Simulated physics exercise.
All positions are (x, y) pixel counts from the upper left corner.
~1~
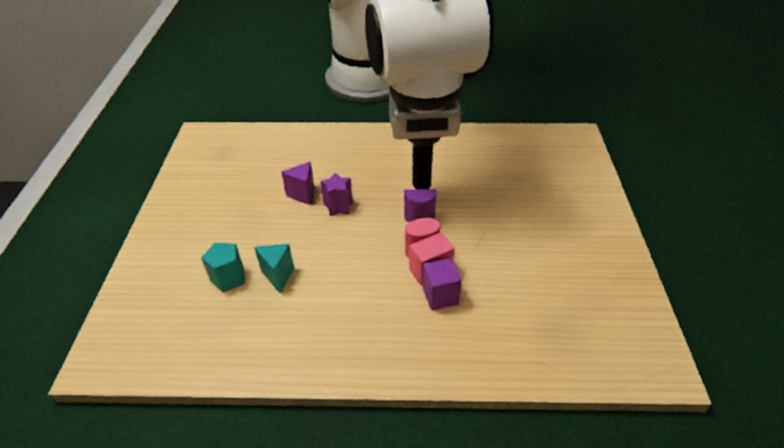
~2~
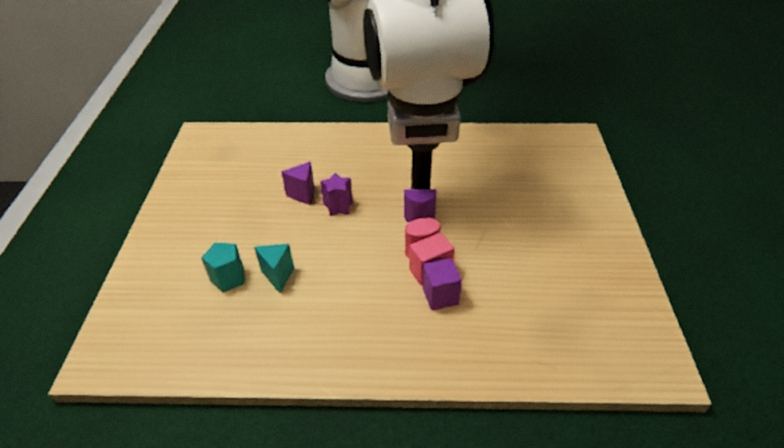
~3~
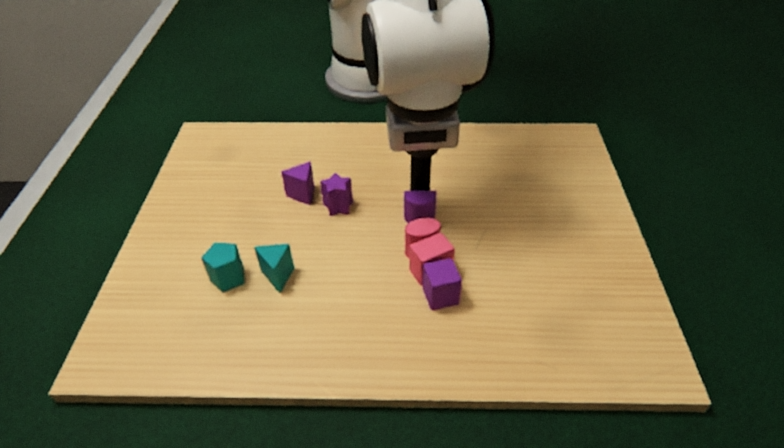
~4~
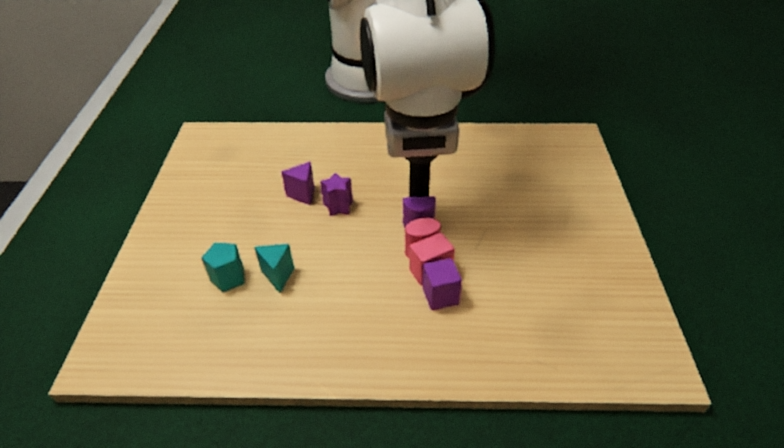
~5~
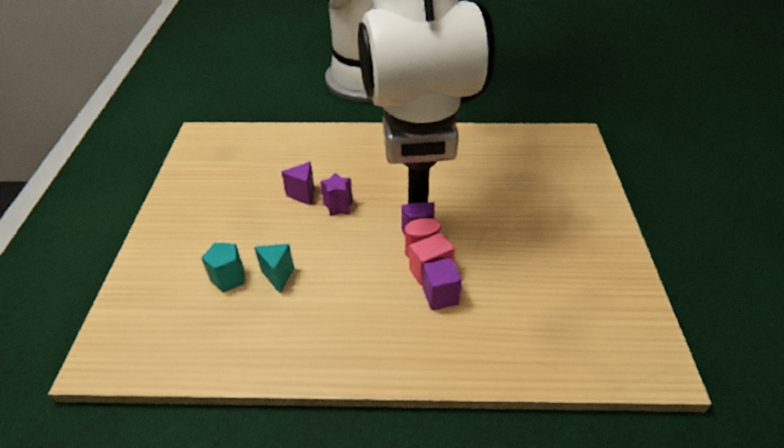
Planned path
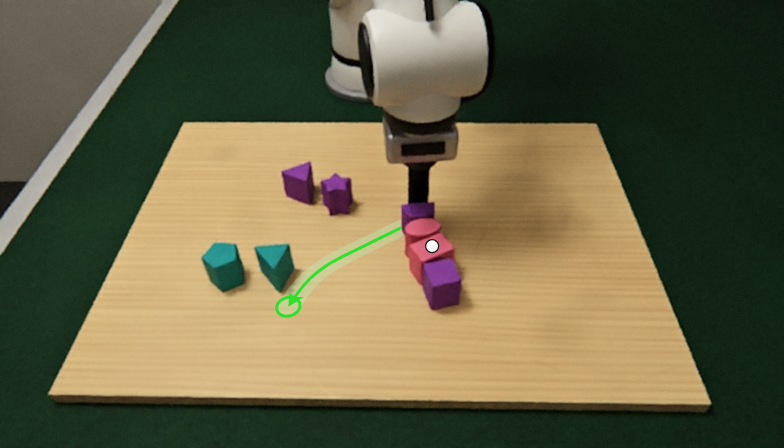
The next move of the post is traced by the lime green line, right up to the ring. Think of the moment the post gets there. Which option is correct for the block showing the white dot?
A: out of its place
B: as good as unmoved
That would be B.
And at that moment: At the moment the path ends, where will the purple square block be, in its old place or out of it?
It is untouched.
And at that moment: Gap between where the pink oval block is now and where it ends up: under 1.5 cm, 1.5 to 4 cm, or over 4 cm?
Below 1.5 cm.
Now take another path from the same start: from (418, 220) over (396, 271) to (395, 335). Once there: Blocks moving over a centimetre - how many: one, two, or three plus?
There will be three or more blocks that move more than 1 cm.
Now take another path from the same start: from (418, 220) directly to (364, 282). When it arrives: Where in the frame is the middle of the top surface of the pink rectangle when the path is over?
Its top middle will sit at (441, 265).
Path on the board, from (418, 220) by way of (373, 242) and (325, 267) to (288, 307); the dot is on the pink rectangle.
The first path, step by step. One third of the way, post (372, 230); purple D-shaped block (410, 215), turned 35° anticlockwise; pink oval block (423, 230), turned 15° anticlockwise.
Two thirds of the way, post (322, 256); purple D-shaped block (410, 215), turned 35° anticlockwise; pink oval block (423, 230), turned 15° anticlockwise.
At the end, post (286, 295); purple D-shaped block (410, 215), turned 35° anticlockwise; pink oval block (423, 230), turned 15° anticlockwise; pink rectangle in place; purple square block in place.
